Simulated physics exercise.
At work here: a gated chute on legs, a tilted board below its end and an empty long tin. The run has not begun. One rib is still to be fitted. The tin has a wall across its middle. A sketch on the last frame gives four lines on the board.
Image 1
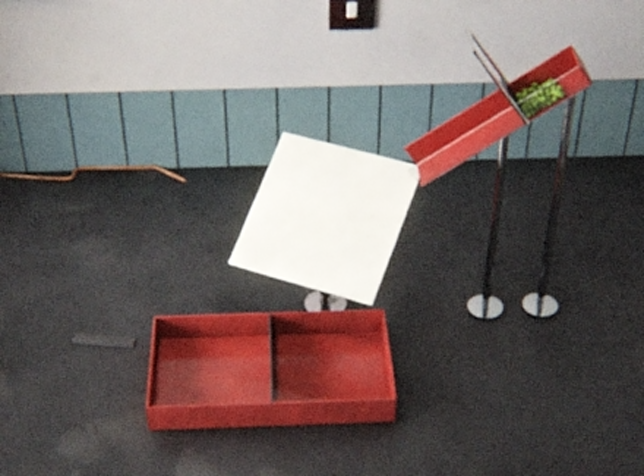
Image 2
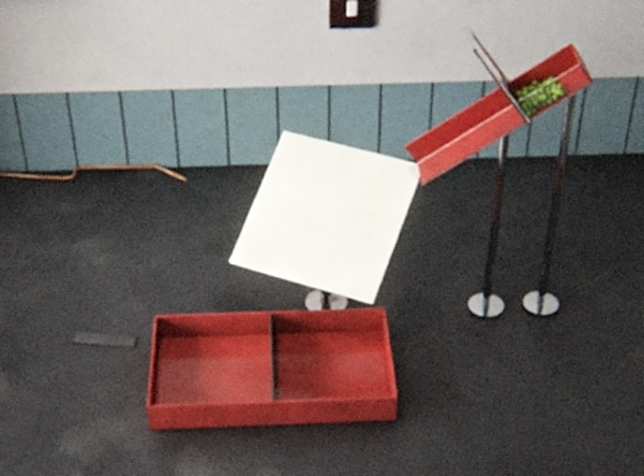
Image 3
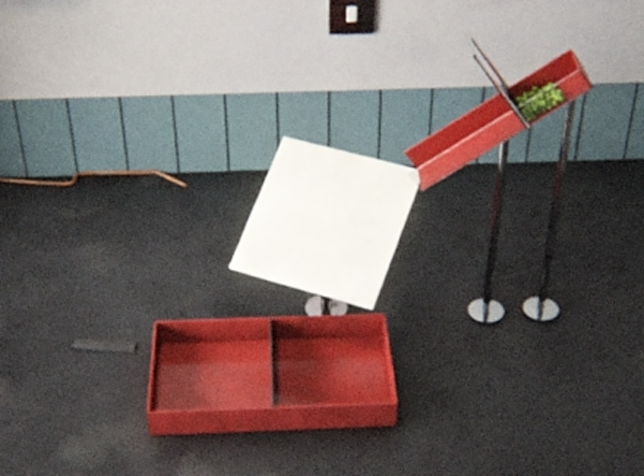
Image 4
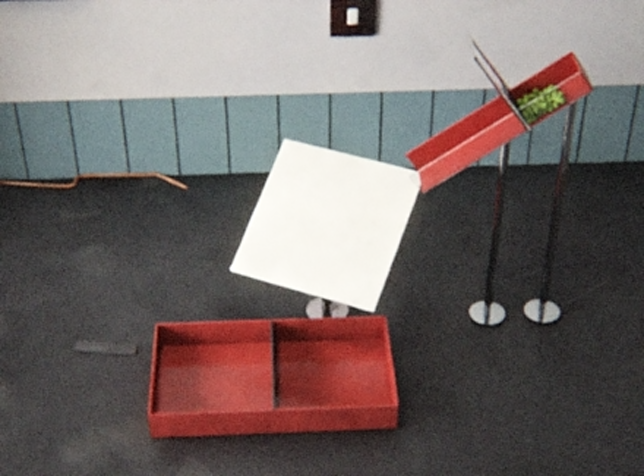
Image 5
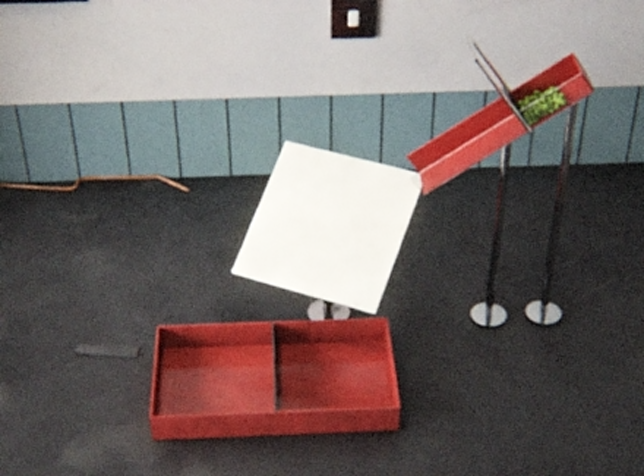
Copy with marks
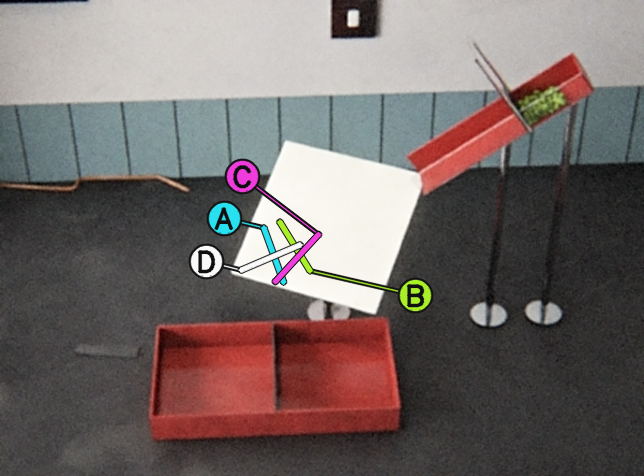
Green peas sitting still behind the gate of a sloping red chute, above a tilted white board and an empty divided tin.
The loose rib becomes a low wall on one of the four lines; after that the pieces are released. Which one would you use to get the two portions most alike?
A.
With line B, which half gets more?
Right.
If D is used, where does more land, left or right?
Left.
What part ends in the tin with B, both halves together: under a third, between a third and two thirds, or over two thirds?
Over two thirds.
On the marked copy, line A from (263, 227) to (283, 281); line B from (279, 221) to (310, 270); line C from (318, 234) to (275, 281); line D from (300, 244) to (241, 270).
For line A, of what is caught, close to half in the left half, close to half in the right.
For line B, of what is caught, a small share in the left half, the bulk in the right.
For line C, of what is caught, the bulk in the left half, close to a quarter in the right.
For line D, of what is caught, the bulk in the left half, close to a quarter in the right.
